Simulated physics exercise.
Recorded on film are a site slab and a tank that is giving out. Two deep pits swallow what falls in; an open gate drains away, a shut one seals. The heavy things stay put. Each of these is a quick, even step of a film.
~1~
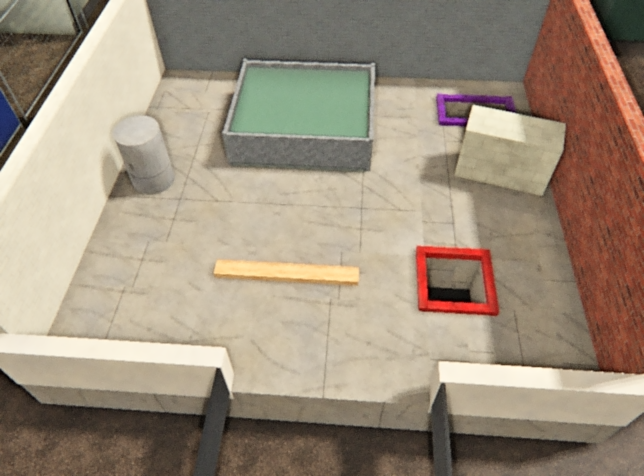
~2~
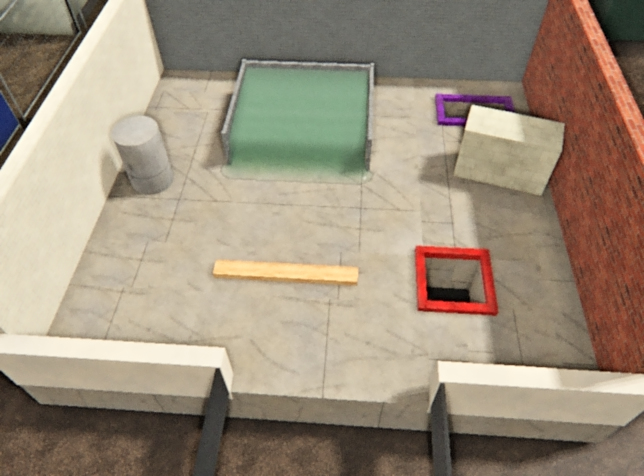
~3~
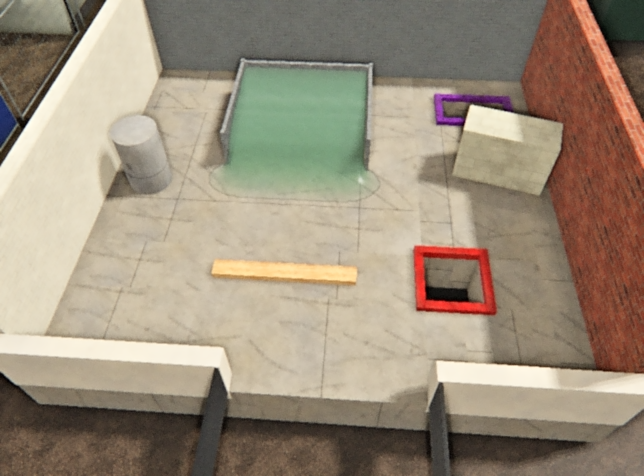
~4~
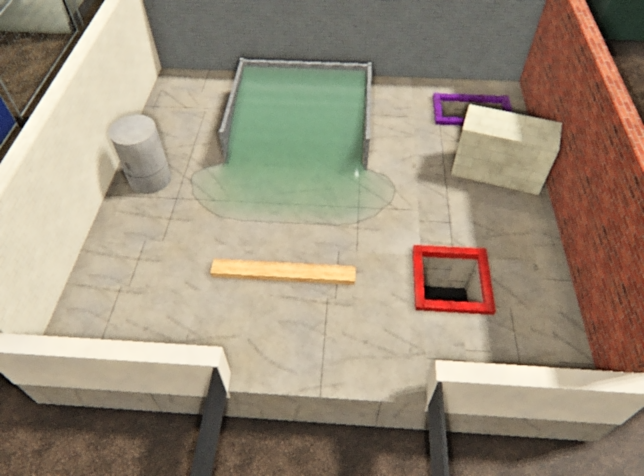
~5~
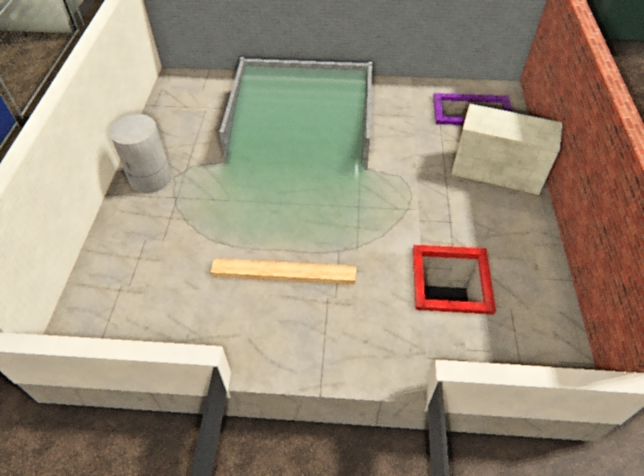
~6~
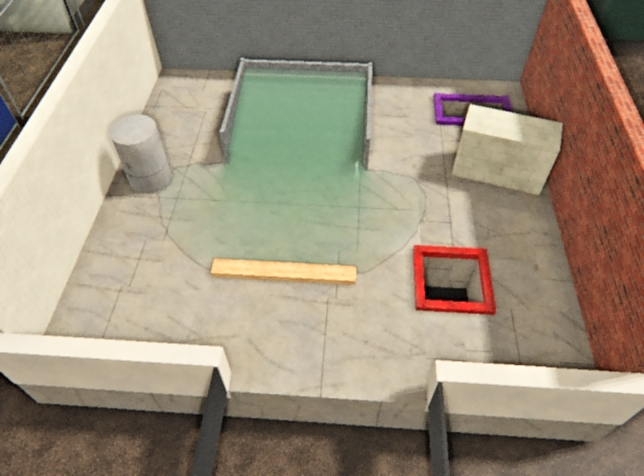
At the start, a stone-walled tank of still green water stands at the back of a walled slab. Its front side disappears, and water pours out across the tiles, spreading in a widening, rounded sheet toward the viewer until its front edge reaches the pale wooden beam.
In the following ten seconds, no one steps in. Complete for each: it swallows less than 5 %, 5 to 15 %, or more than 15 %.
Completed: The gate swallows more than 15 %; the purple pit swallows less than 5 %; the red pit swallows less than 5 %.
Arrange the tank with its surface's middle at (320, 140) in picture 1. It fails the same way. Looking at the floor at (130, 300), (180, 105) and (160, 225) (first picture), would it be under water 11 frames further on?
Well, first one got wet, second one stays dry, third one stays dry.
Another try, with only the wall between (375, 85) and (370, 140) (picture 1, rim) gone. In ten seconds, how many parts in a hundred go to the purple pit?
For purple, roughly 20 in a hundred.
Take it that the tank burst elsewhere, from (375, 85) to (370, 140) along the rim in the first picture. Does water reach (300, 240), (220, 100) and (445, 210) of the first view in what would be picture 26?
Point 1: Unwetted; point 2: Unwetted; point 3: Inundated.
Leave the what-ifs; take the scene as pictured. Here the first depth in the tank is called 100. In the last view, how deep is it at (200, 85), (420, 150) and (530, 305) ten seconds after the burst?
Respectively 8, 4 and 12 per cent.
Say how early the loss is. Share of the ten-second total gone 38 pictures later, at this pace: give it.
Close to 80 out of every hundred.
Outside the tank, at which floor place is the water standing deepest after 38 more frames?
Around (116, 199).
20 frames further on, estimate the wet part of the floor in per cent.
I'd estimate some 55 per cent.
A moment on, water covers 40 % of the floor; the gate 0 %, the purple pit 0 %, the red pit 0 %.
Next, water covers 50 % of the floor; the gate 6 %, the purple pit 0 %, the red pit 0 %.
Then, water covers 55 % of the floor; the gate 18 %, the purple pit 0 %, the red pit 2 %.
Later, water covers 70 % of the floor; the gate 27 %, the purple pit 0 %, the red pit 2 %.
In the end, water covers 90 % of the floor; the gate 33 %, the purple pit 0 %, the red pit 3 %.
